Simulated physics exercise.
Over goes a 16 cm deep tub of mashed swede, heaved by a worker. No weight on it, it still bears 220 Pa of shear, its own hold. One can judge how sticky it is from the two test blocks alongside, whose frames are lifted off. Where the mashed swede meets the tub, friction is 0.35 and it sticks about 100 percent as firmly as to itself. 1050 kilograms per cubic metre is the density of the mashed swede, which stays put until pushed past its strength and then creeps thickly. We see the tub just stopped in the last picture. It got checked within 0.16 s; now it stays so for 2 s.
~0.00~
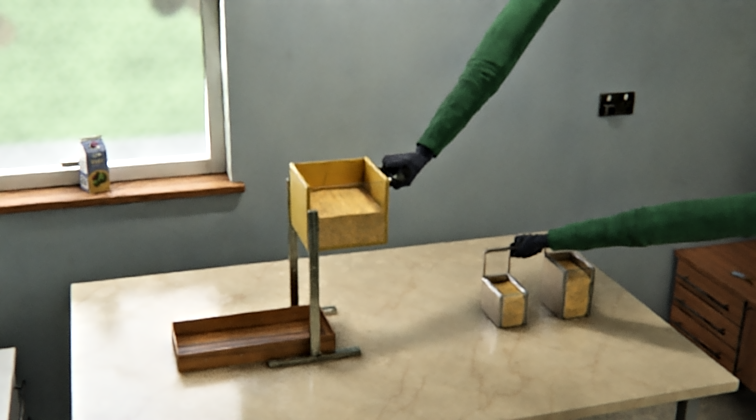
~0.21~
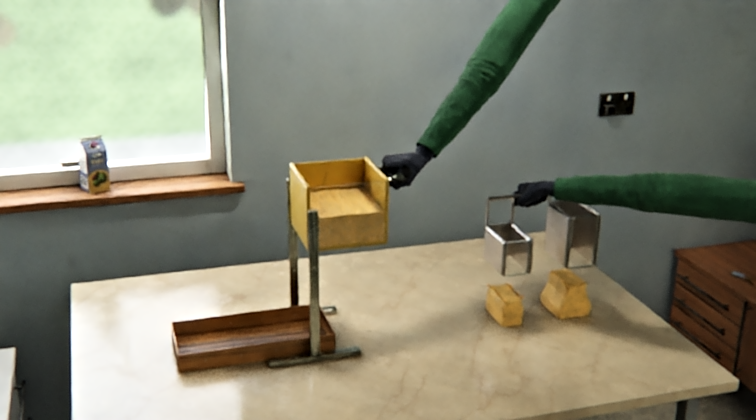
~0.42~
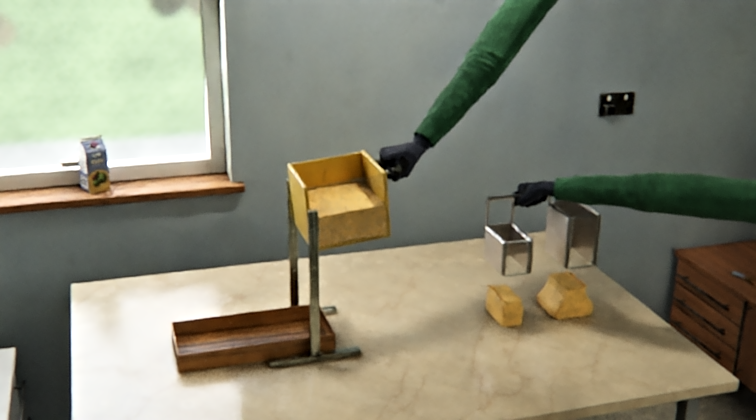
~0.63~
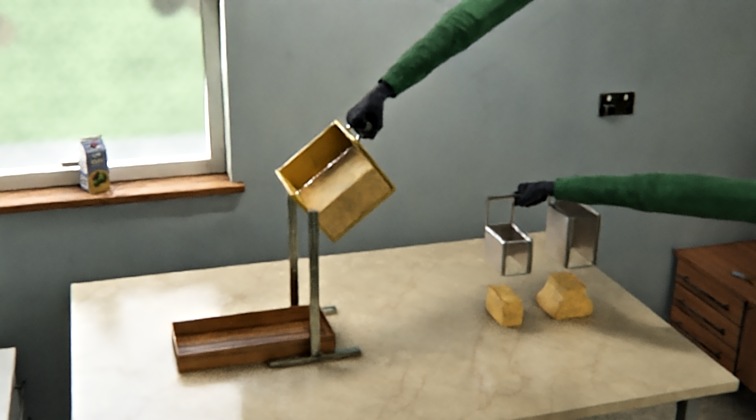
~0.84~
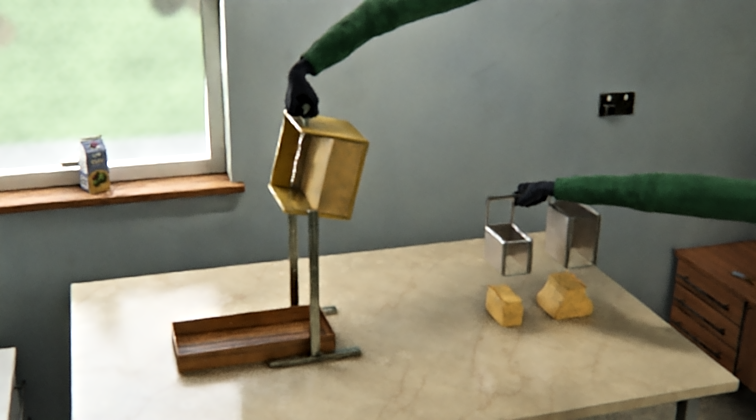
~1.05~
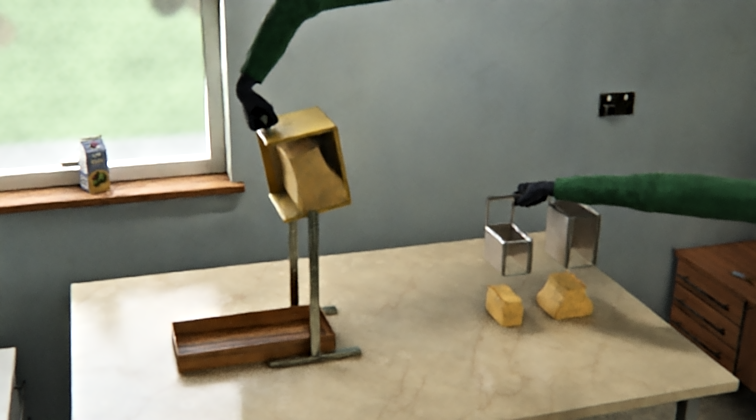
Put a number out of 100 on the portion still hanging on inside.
Roughly 52 percent of it hangs on.
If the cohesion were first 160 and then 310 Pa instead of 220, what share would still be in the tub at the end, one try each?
About 40 % first, about 55 % second.
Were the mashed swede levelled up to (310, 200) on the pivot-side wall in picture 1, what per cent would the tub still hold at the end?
About 30 per cent.
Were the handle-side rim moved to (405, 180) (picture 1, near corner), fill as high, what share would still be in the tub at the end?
Close to 40 per cent would still be in the tub.
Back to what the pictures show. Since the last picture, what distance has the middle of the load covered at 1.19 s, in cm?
Around 6 centimetres.
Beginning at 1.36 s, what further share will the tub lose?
Around 0 % of the whole load.
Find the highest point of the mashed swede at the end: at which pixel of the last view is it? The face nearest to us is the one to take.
About (321, 188).
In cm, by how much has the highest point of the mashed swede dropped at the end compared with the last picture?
About 10 cm.
After 1.19 s, the tub is at 101 degrees and holds 77 %.
After 1.36 s, the tub is at 101 degrees and holds 52 %.
After 1.53 s, the tub is at 101 degrees and holds 52 %.
After 1.70 s, the tub is at 101 degrees and holds 52 %.
After 3.05 s, at the end, the tub is at 101 degrees and holds 52 %.
